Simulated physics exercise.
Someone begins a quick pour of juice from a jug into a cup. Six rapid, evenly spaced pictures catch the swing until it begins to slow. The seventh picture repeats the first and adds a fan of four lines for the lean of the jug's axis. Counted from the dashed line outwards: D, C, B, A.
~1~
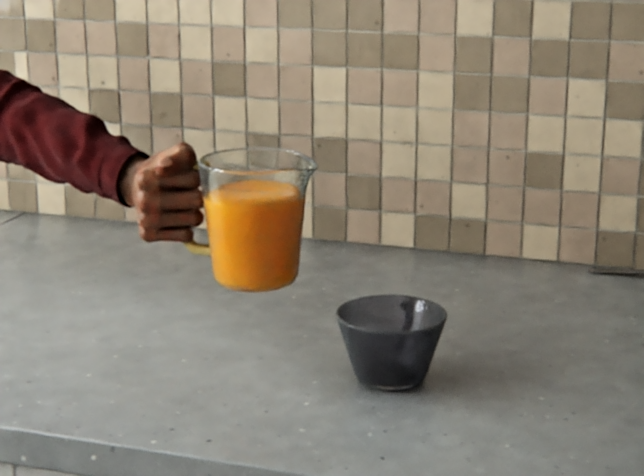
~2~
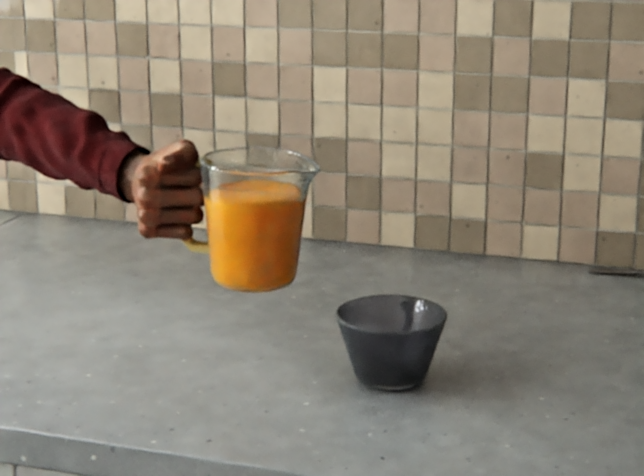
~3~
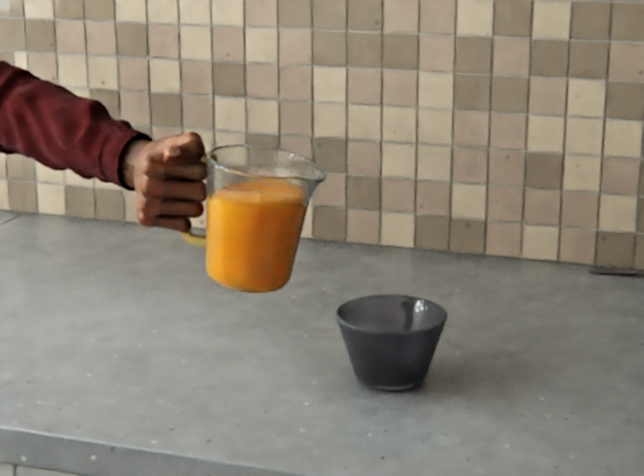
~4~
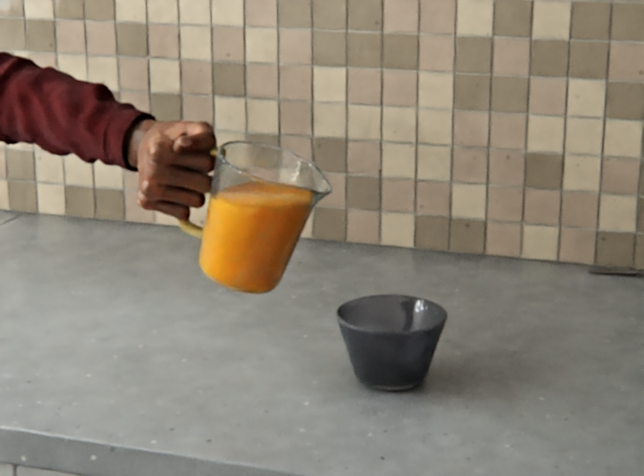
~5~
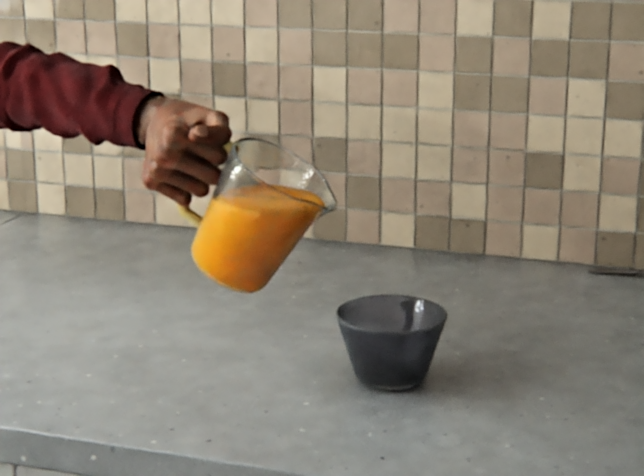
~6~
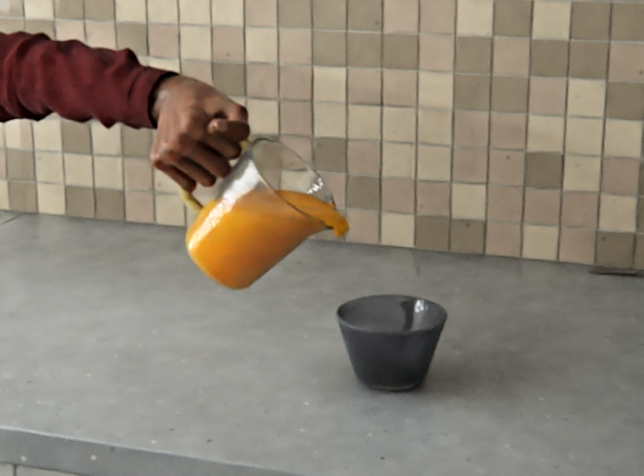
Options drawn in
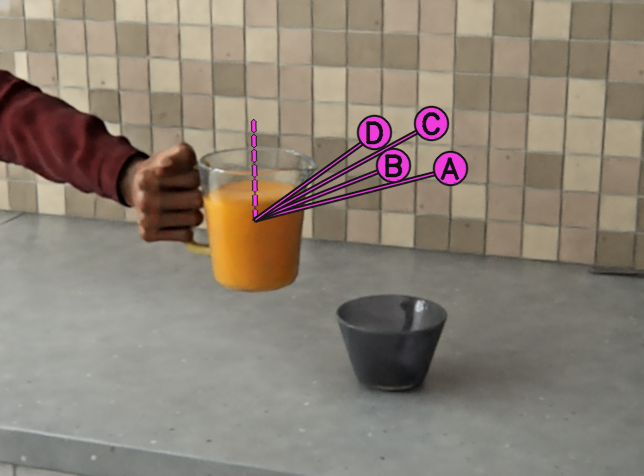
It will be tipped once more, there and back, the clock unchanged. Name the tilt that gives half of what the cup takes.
I would pick line C.
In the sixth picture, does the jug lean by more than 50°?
No.
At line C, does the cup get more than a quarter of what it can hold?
Yes.
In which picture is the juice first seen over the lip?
Picture 6.
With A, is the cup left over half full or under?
Over.
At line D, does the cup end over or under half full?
Under.
On the marked copy, A at (434, 173); B at (377, 171); C at (416, 132); D at (361, 143).
Choosing A, the cup ends with about 84 % of what it can hold; 6 % of the juice is spilt.
Choosing B, the cup ends with about 71 % of what it can hold.
Choosing C, the cup ends with about 53 % of what it can hold.
Choosing D, the cup ends with about 35 % of what it can hold.
